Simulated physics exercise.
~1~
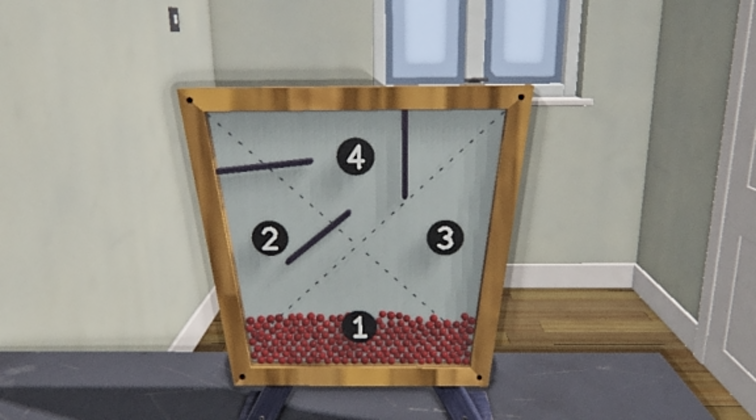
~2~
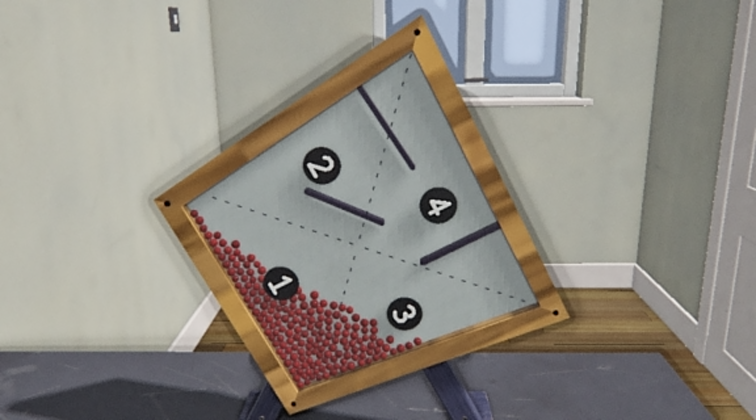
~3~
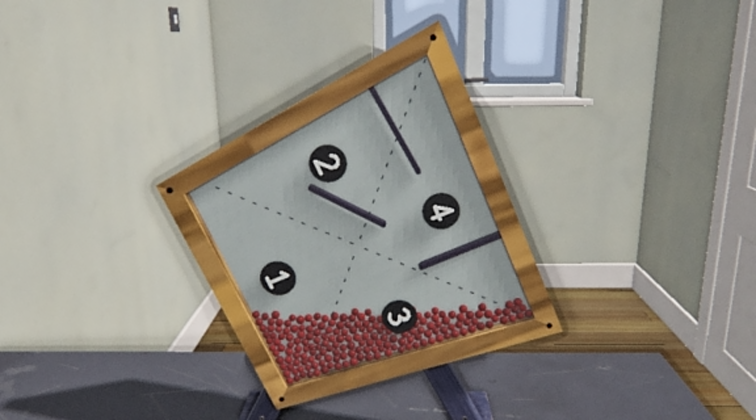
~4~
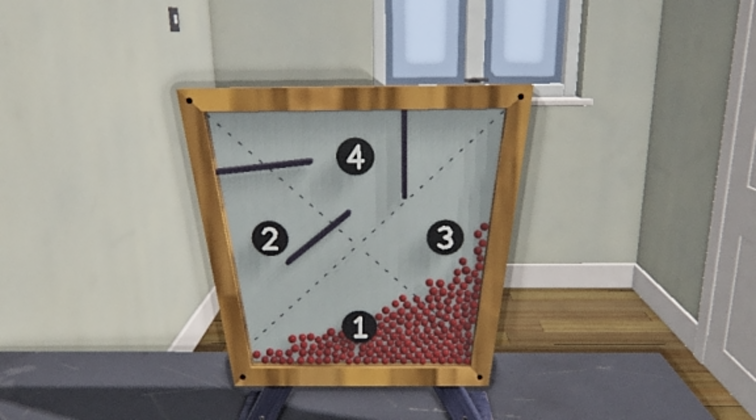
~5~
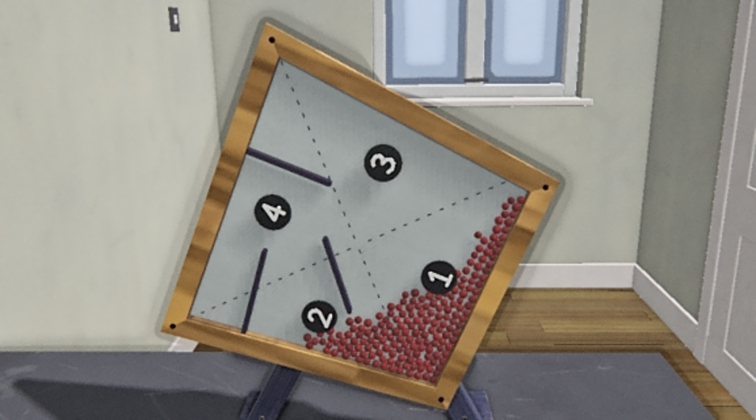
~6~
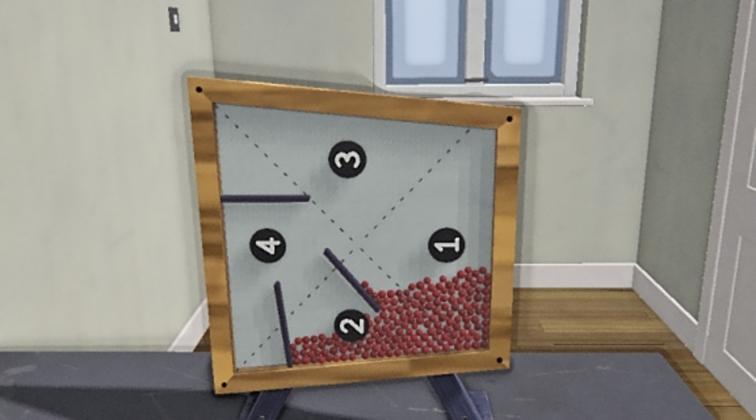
A square wooden-framed box with a clear front and a layer of small red beads along its bottom stands on a dark grey surface, seen from the front in a pale room with a window behind. Dashed lines split it into four numbered wedges, with three dark bars inside. The box tilts clockwise, and the beads slide and then level out along the lower side. It swings back upright, leaving them heaped toward the right, and carries on anticlockwise. It ends a quarter turn over, the beads piled at the lower right and thinning leftward.
